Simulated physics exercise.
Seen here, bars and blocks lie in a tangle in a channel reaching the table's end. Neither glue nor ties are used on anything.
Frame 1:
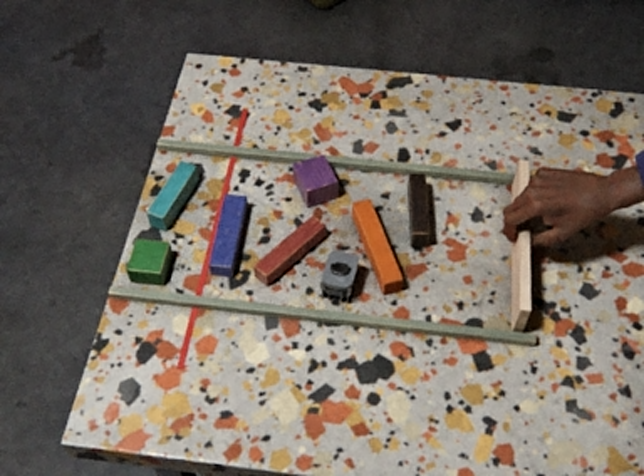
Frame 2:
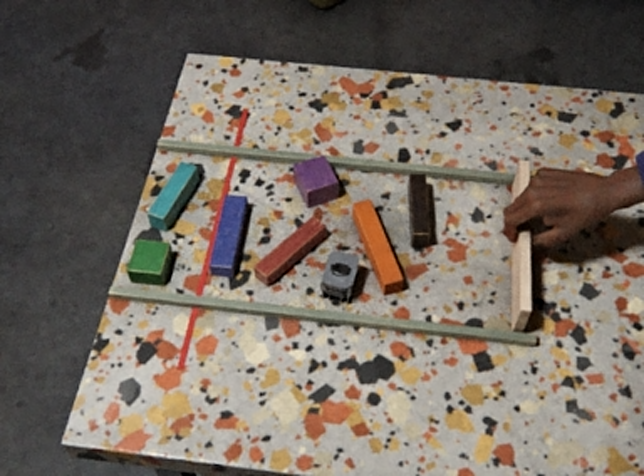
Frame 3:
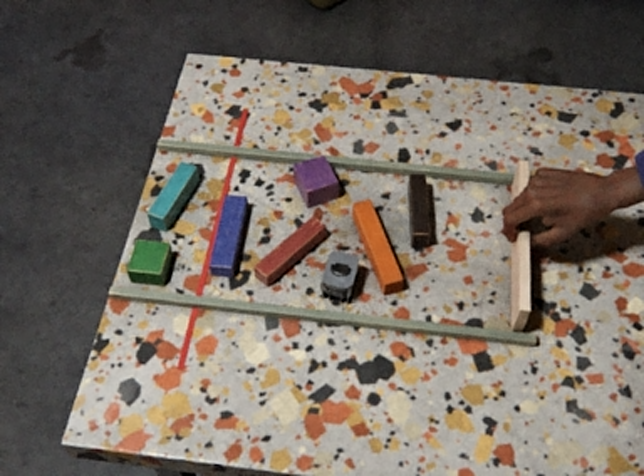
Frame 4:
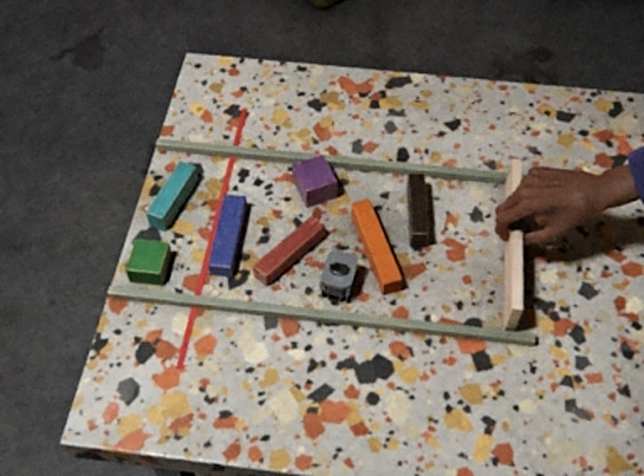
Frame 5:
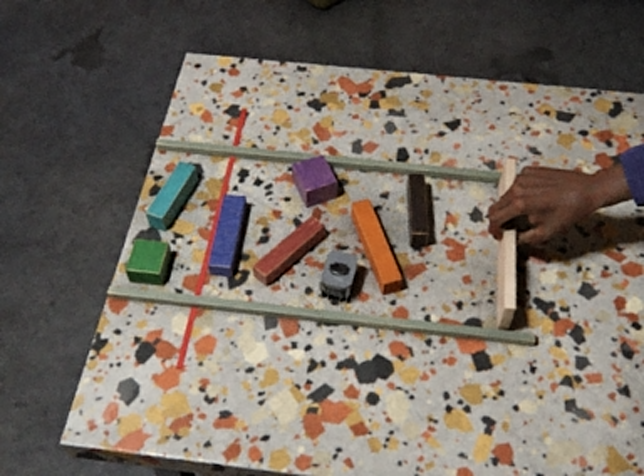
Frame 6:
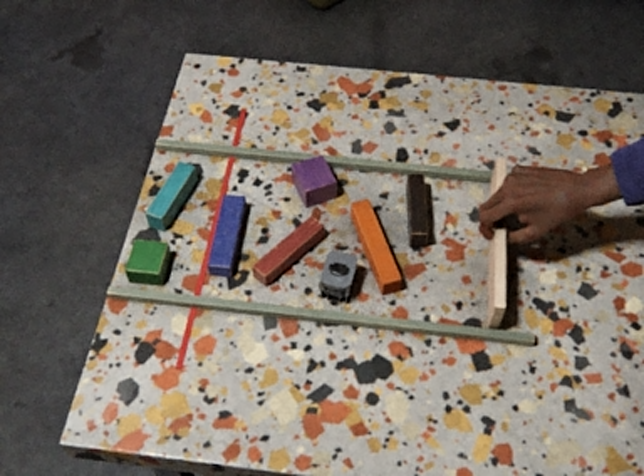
A speckled terrazzo tabletop above a dark grey floor is seen from above at a slight angle by a still camera. Between two thin pale green rails lie turquoise, green, blue, purple, red, orange and black pieces and a small grey case, with a red line crossing near the left end. From the right, a hand slides an upright wooden board slightly leftward, touching none of them.
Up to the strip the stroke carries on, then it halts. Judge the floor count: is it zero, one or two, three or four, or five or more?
The floor count is one or two.
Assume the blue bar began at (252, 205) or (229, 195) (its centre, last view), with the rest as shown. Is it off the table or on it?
Going place by place: Safe on top, then safe on top.
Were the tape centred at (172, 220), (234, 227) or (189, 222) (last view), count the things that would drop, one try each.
Down on the floor: 4, 0 and 3.
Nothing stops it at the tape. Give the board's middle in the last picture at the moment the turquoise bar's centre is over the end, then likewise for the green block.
Middle approx. at (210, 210), then approx. at (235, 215).
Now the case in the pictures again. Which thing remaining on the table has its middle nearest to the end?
Turquoise bar.
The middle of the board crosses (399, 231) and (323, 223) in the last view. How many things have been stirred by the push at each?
The first number is 2, the next one 5.
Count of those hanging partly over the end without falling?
I count 2 overhanging.
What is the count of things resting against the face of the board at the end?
So the total is 2.
Soon after, none off yet; green block at rest near (149, 262); turquoise bar at rest near (172, 196); blue bar at rest near (228, 235).
After that, none off yet; green block displaced a little near (131, 262); turquoise bar at rest near (172, 196); blue bar displaced a little near (182, 227).
In the end, the number that fall off is one or two; gone, green block.
